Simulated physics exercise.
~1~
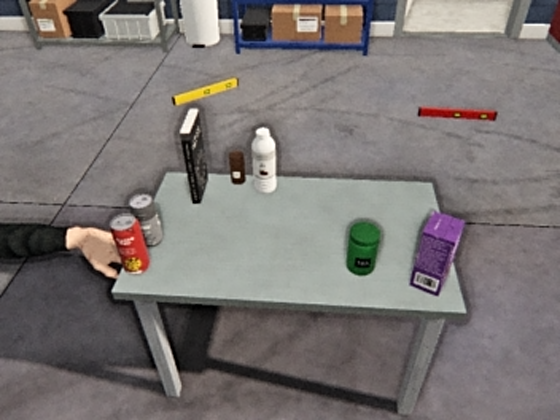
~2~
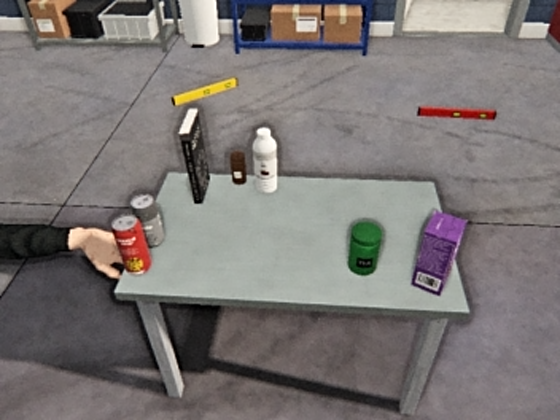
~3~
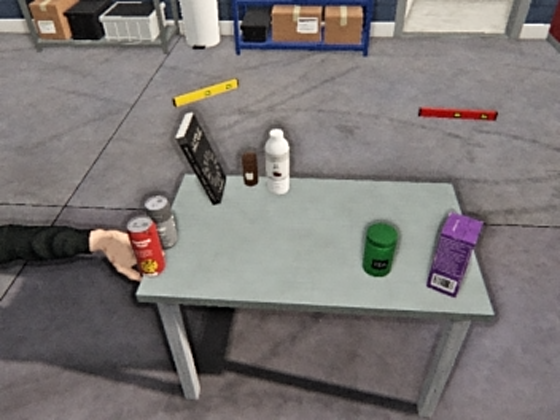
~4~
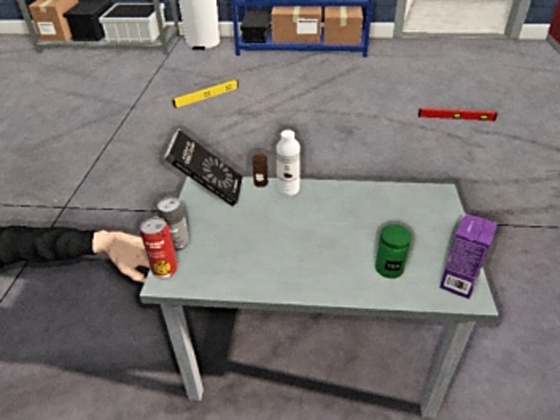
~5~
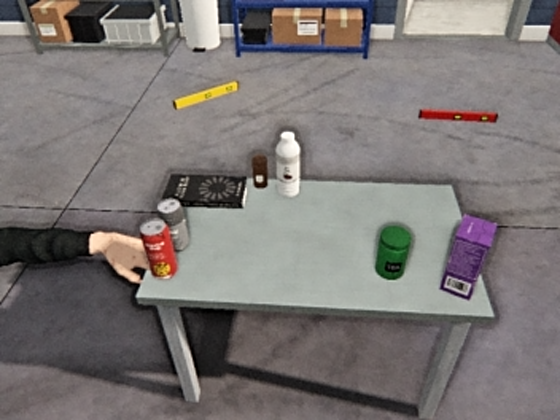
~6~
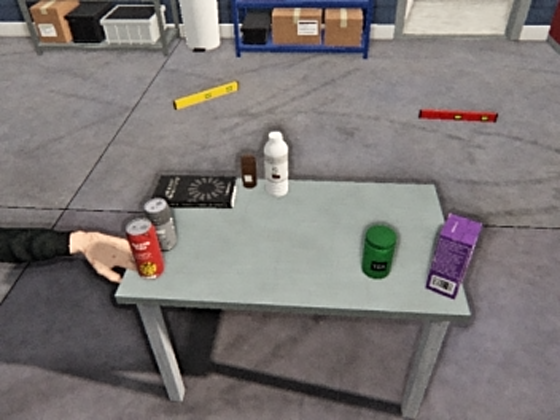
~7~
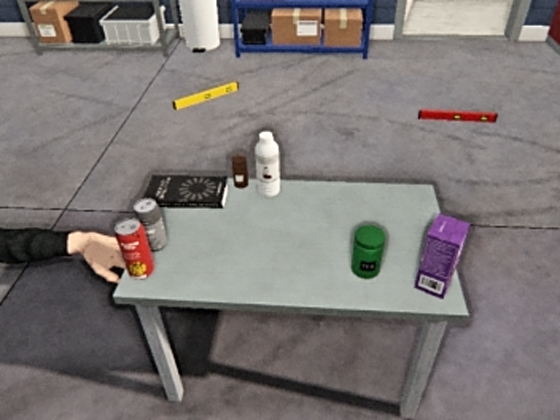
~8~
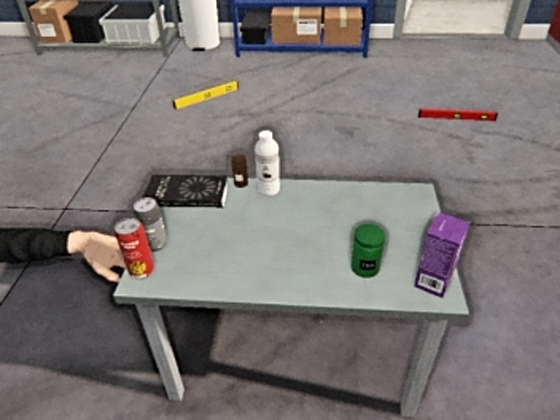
Black book toppling onto its side as a hand shoves a light work table right, then pulls it back, other items staying upright.
